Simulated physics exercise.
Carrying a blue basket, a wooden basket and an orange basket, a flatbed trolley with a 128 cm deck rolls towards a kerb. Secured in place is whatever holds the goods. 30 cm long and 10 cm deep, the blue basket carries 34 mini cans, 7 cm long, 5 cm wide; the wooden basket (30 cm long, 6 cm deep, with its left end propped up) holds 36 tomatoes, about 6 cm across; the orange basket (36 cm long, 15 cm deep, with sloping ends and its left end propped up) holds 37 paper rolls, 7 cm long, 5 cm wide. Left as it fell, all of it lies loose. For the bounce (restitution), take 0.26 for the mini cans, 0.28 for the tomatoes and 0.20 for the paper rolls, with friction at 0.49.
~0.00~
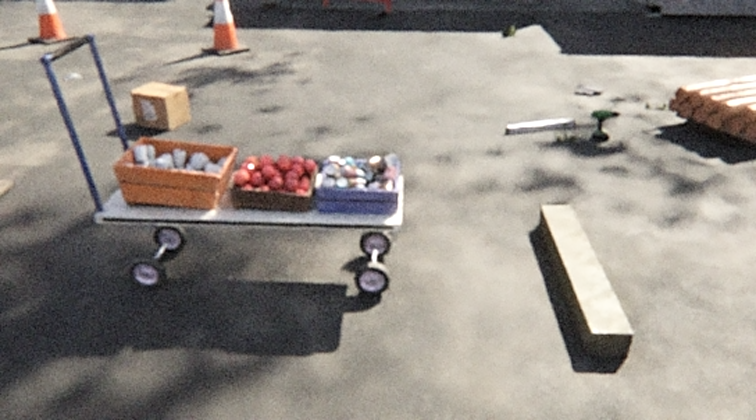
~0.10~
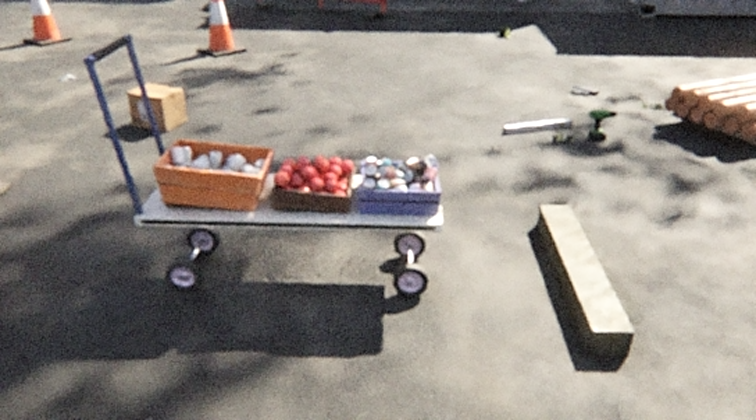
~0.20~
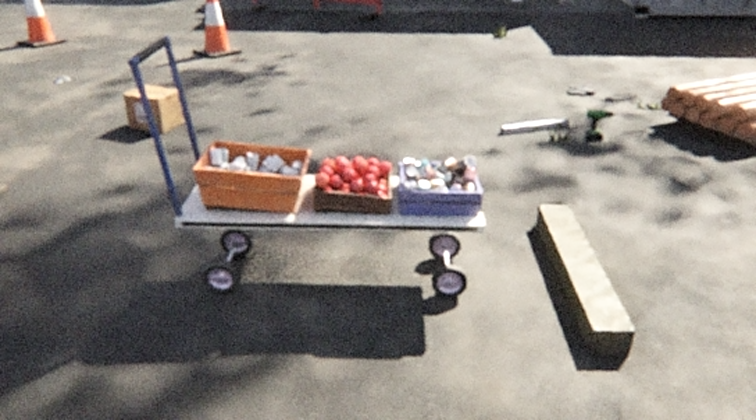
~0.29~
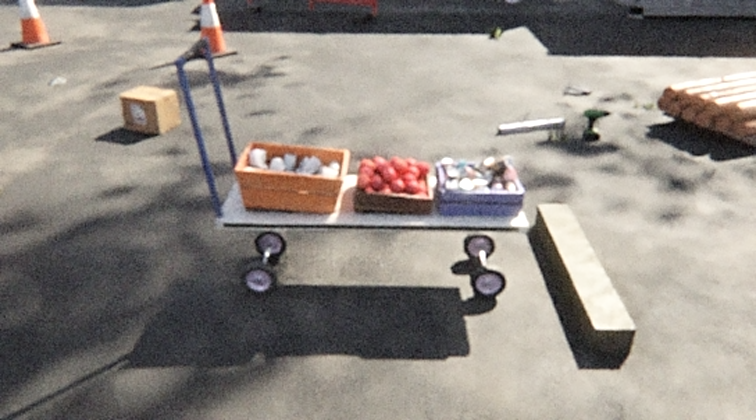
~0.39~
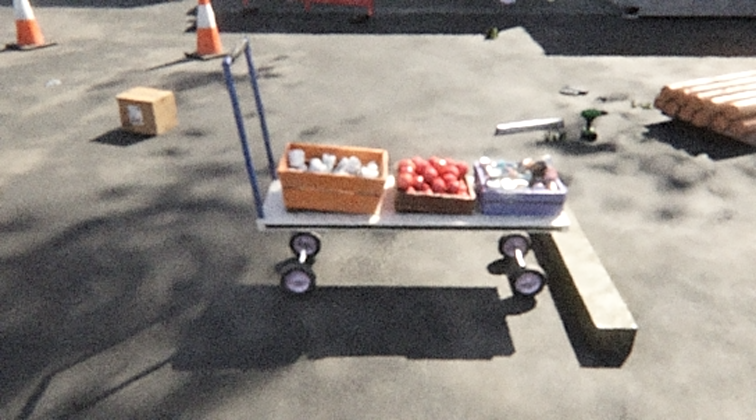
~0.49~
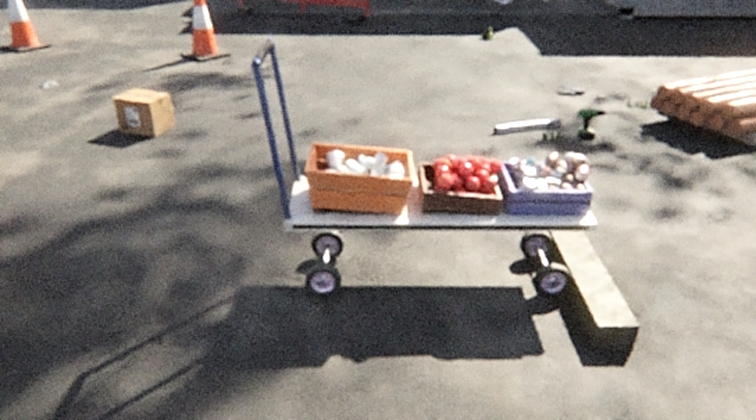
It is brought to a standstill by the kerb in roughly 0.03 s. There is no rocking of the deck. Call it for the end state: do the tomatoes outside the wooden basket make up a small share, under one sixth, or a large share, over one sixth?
A large share, over one sixth.
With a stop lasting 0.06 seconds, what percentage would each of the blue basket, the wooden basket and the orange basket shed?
That way you'd get blue basket at 10, wooden basket at 20, and orange basket at 0 percent.
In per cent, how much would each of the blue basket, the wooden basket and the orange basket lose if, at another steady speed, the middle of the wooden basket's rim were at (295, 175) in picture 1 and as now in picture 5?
Blue basket 10, wooden basket 20, orange basket 0 per cent.
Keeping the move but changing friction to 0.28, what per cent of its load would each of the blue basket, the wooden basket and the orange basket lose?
Blue basket 10%, wooden basket 30%, orange basket 10%.
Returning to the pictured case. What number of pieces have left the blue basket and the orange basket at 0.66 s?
Roughly - blue basket: 4; orange basket: 0.
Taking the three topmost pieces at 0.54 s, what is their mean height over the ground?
Mean height: Some 60 cm.
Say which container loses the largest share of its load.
That would be the wooden basket.
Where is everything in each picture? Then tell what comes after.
In the first picture (places track the rim corner closest to us here; the camera moves round a little), wooden basket (234, 188); orange basket (116, 165); 79 cm to go; all still inside.
In the second picture, wooden basket (275, 189); orange basket (156, 166); 62 cm to go.
In the third picture, wooden basket (316, 190); orange basket (197, 168); 45 cm to go.
In the fourth picture, wooden basket (358, 191); orange basket (238, 169); 28 cm to go.
In the fifth picture, wooden basket (400, 191); orange basket (281, 170); 11 cm to go.
In the sixth picture, wooden basket (427, 191); orange basket (308, 170); stopped; 1 out, the lowest tomato at (495, 167).
After 0.54 s, the blue basket is down by 3 of 34, the wooden basket is down by 3 of 36 and the orange basket has all 37.
After 0.66 s, the blue basket is down by 4 of 34, the wooden basket is down by 7 of 36 and the orange basket has all 37.
After 0.89 s, the blue basket is down by 4 of 34, the wooden basket is down by 8 of 36 and the orange basket has all 37.
Final count (at 1.39 s), the blue basket is down by 4 of 34, the wooden basket is down by 9 of 36 and the orange basket has all 37. Asked share, 9 of 36, 25 per cent.
